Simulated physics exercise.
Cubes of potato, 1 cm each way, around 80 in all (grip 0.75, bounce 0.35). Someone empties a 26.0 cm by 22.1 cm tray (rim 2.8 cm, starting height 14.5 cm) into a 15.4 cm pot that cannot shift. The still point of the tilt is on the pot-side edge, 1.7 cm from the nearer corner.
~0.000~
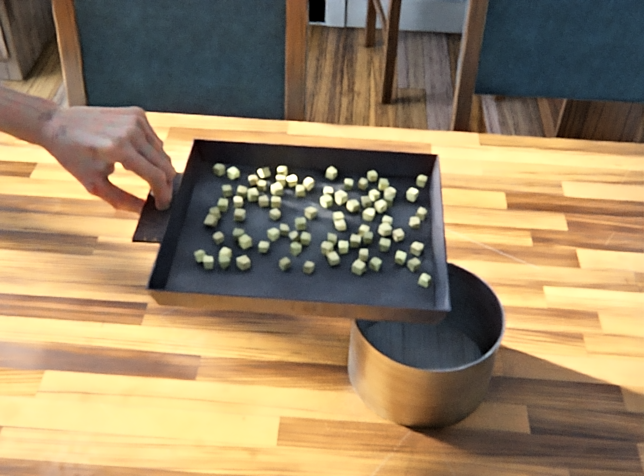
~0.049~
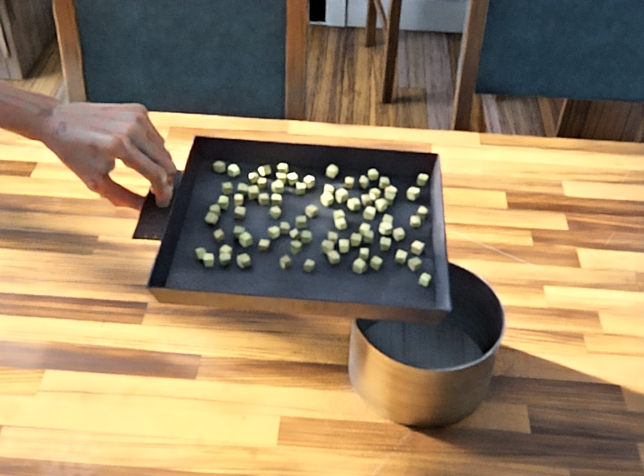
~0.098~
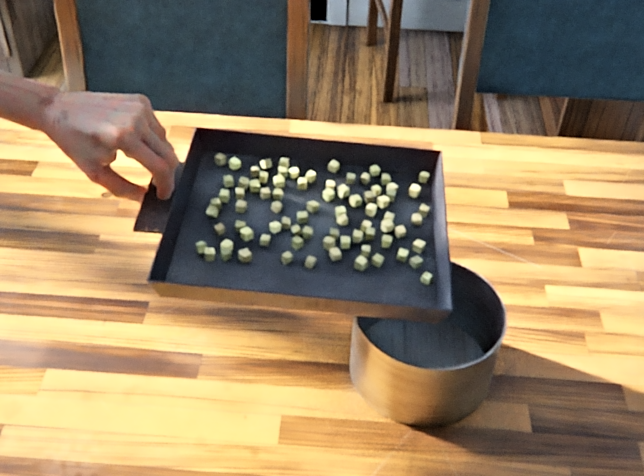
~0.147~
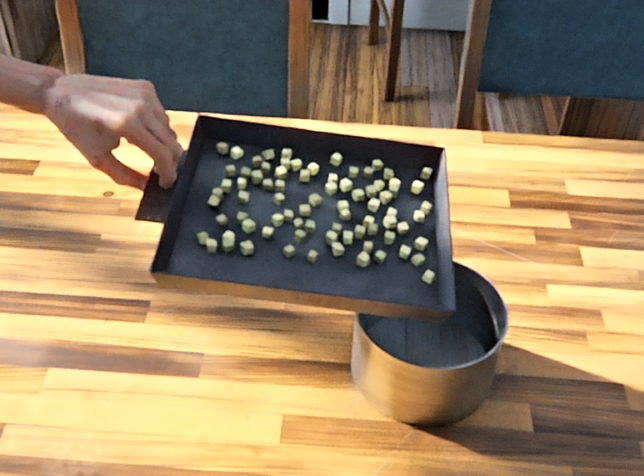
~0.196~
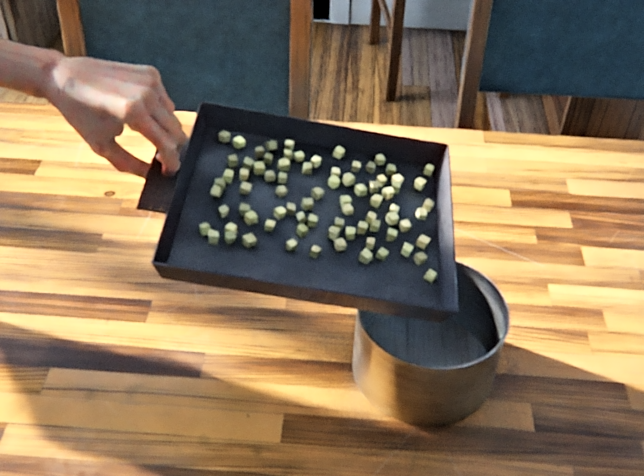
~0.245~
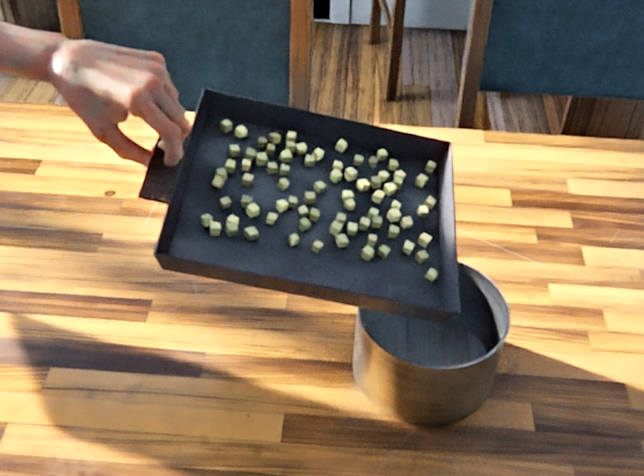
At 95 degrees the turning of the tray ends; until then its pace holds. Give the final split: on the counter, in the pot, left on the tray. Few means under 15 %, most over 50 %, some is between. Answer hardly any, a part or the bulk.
On the counter: The bulk; in the pot: A part; left on the tray: Hardly any.
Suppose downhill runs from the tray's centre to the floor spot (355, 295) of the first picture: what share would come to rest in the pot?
Some 0 per cent.
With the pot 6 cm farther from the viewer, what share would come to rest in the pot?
Then about 0 per cent.
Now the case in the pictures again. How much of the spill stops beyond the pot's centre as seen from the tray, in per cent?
Roughly 90 per cent.
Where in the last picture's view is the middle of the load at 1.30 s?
At about (475, 286).
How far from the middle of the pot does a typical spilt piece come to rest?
Some 20 cm.
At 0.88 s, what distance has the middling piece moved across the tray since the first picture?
Some 11 cm.
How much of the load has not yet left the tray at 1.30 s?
About 75 per cent.
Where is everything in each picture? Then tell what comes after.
In the first picture, tray tilt 0 degrees, front corners at (156, 284) and (441, 303); middle of the pieces at (311, 213); pot at (429, 310).
In the second picture, tray tilt 1 degrees, front corners at (157, 281) and (442, 303); middle of the pieces at (311, 211).
In the third picture, tray tilt 2 degrees, front corners at (158, 275) and (444, 303); middle of the pieces at (313, 206).
In the fourth picture, tray tilt 5 degrees, front corners at (160, 266) and (447, 303), lowest corner right front; middle of the pieces at (315, 200).
In the fifth picture, tray tilt 8 degrees, front corners at (163, 257) and (449, 304), lowest corner right front; middle of the pieces at (318, 193).
In the sixth picture, tray tilt 11 degrees, front corners at (165, 249) and (451, 304), lowest corner right front; middle of the pieces at (320, 187); pot at (433, 307). The tray's pace is about 60 degrees a second.
After 0.88 s, tilt 51 degrees; the tray holds 100 %, the pot 0 %.
Then, at 1.30 s, tilt 77 degrees; the tray holds 75 %, the pot 5 %.
After 1.80 s, tilt 95 degrees; the tray holds 20 %, the pot 15 %.
In the end, at 3.3 s, counter 75 %, pot 25 %, tray 0 %.
